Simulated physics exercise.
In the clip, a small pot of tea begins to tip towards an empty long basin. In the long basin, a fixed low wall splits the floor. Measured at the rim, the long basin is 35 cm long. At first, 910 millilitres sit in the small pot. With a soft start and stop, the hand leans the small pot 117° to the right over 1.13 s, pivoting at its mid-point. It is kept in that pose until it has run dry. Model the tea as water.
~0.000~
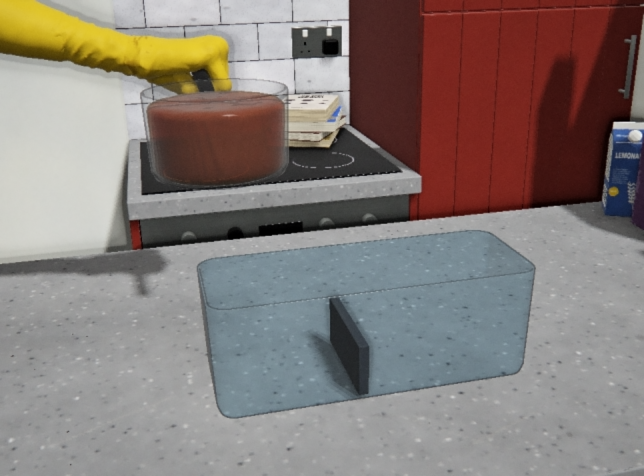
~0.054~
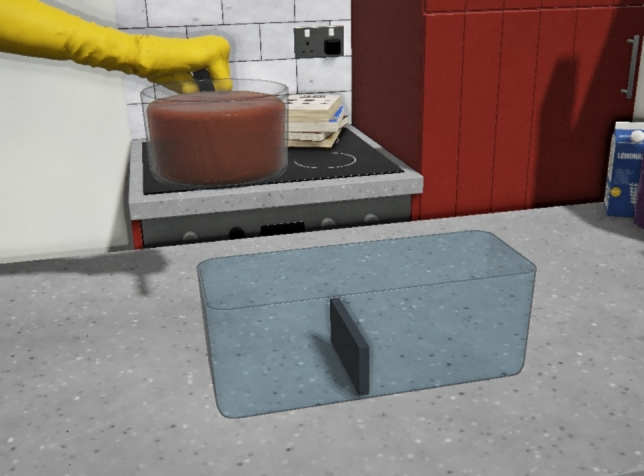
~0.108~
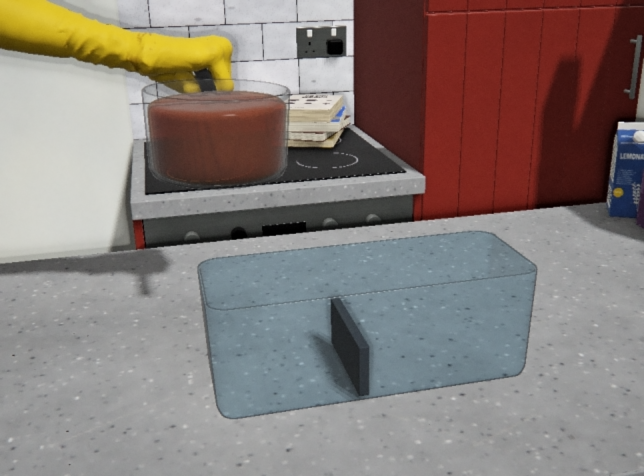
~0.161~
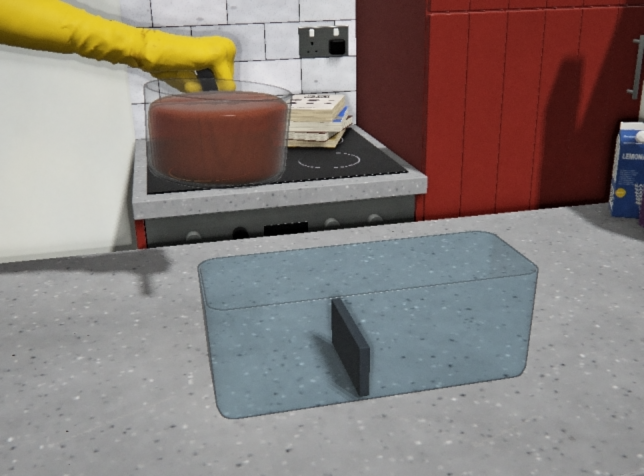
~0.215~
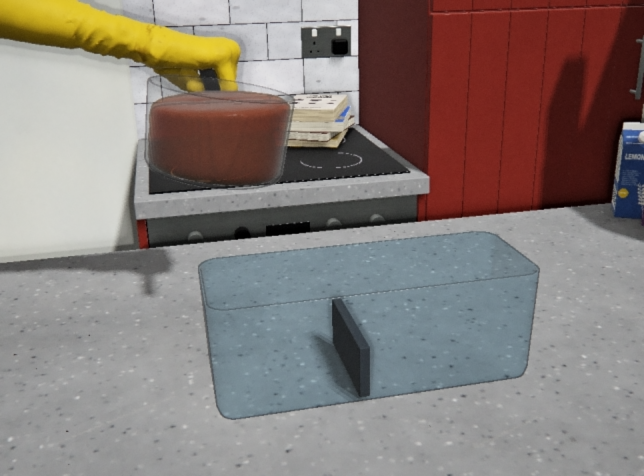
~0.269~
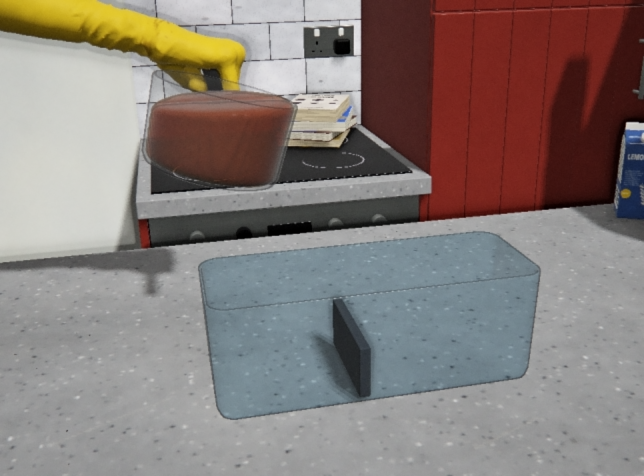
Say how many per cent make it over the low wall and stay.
About 65 per cent makes it over and stays.
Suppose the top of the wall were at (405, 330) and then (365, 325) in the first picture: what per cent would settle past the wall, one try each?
5 then 45 %.
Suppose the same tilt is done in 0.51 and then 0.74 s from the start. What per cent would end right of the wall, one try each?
Around 40 per cent first, around 55 per cent next.
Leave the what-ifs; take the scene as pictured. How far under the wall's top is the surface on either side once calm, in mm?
About 42 mm left, about 34 mm right.
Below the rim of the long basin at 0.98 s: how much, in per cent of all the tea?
About 86 per cent.
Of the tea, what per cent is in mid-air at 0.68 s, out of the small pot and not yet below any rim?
I'd say close to 34 per cent.
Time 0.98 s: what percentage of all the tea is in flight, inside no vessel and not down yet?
9 per cent or so.
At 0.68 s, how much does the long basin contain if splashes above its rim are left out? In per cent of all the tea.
Roughly 18 percent of it.
After 0.68 s the tilt is 76° and 48 per cent is still to pour, 2 is left of the wall and 15 right of it.
After 0.98 s the tilt is 112° and 6 per cent is still to pour, 21 is left of the wall and 64 right of it.
After 1.29 s the tilt is 117° and 0 per cent is still to pour, 34 is left of the wall and 65 right of it.
After 1.63 s the tilt is 117° and 0 per cent is still to pour, 34 is left of the wall and 65 right of it.
In the end 34 per cent lies left of the wall, 65 right of it and 1 outside.
